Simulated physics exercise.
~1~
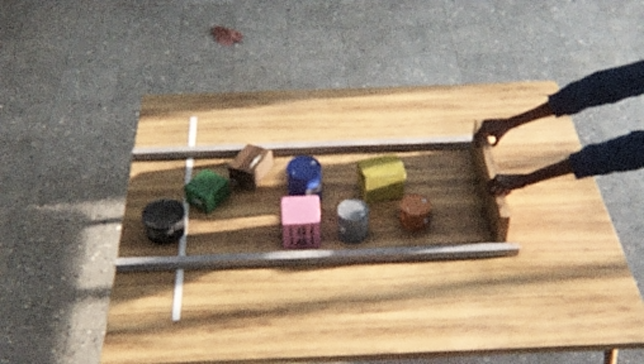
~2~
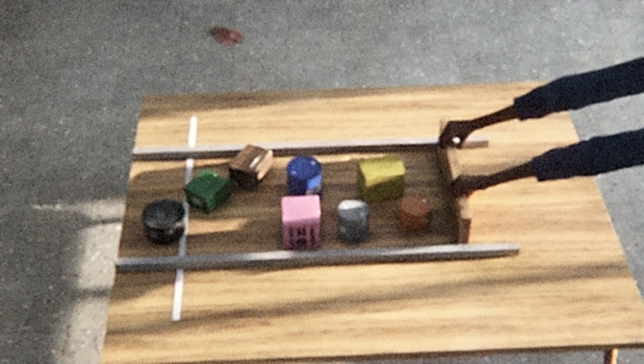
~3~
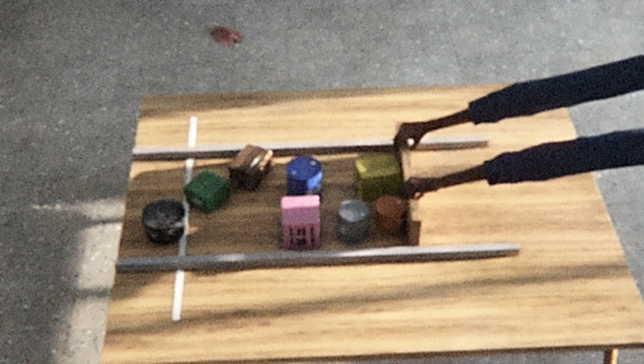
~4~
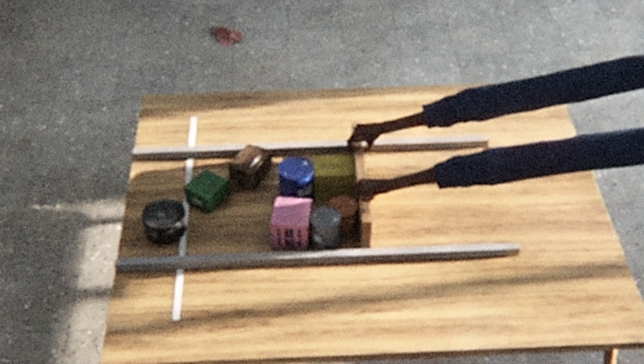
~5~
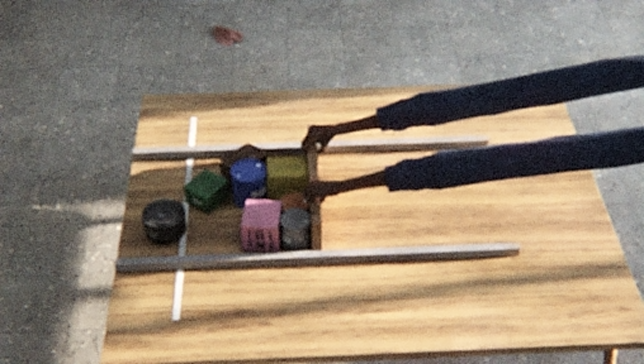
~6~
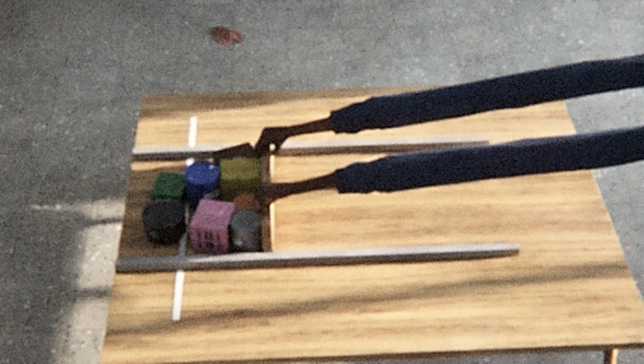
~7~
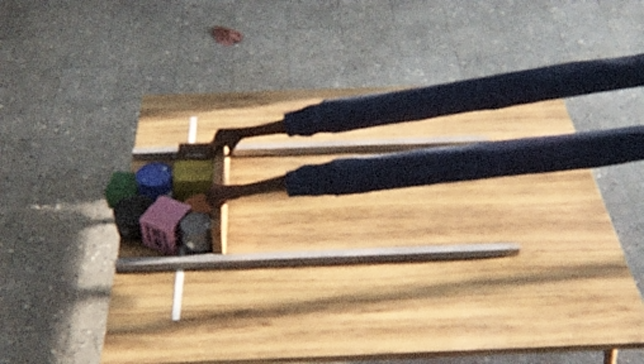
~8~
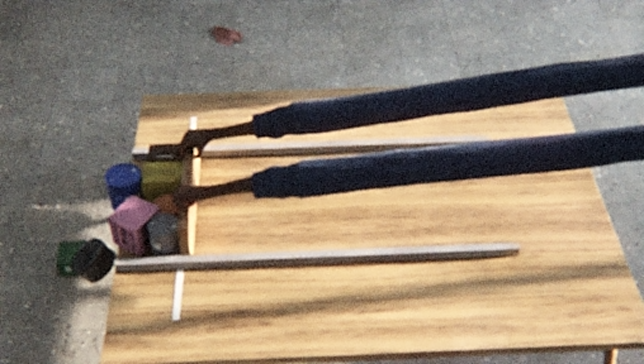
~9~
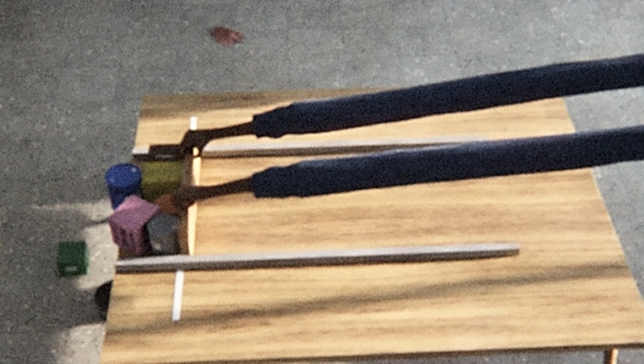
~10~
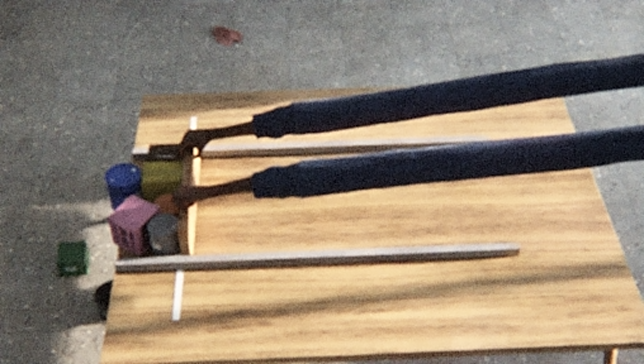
The clip shows two hands sliding an upright plank left between rails on a wooden deck, gathering colourful boxes and canisters. The plank stops at the tape mark; a green box and a black pail have dropped off the left edge, while the others remain bunched there.
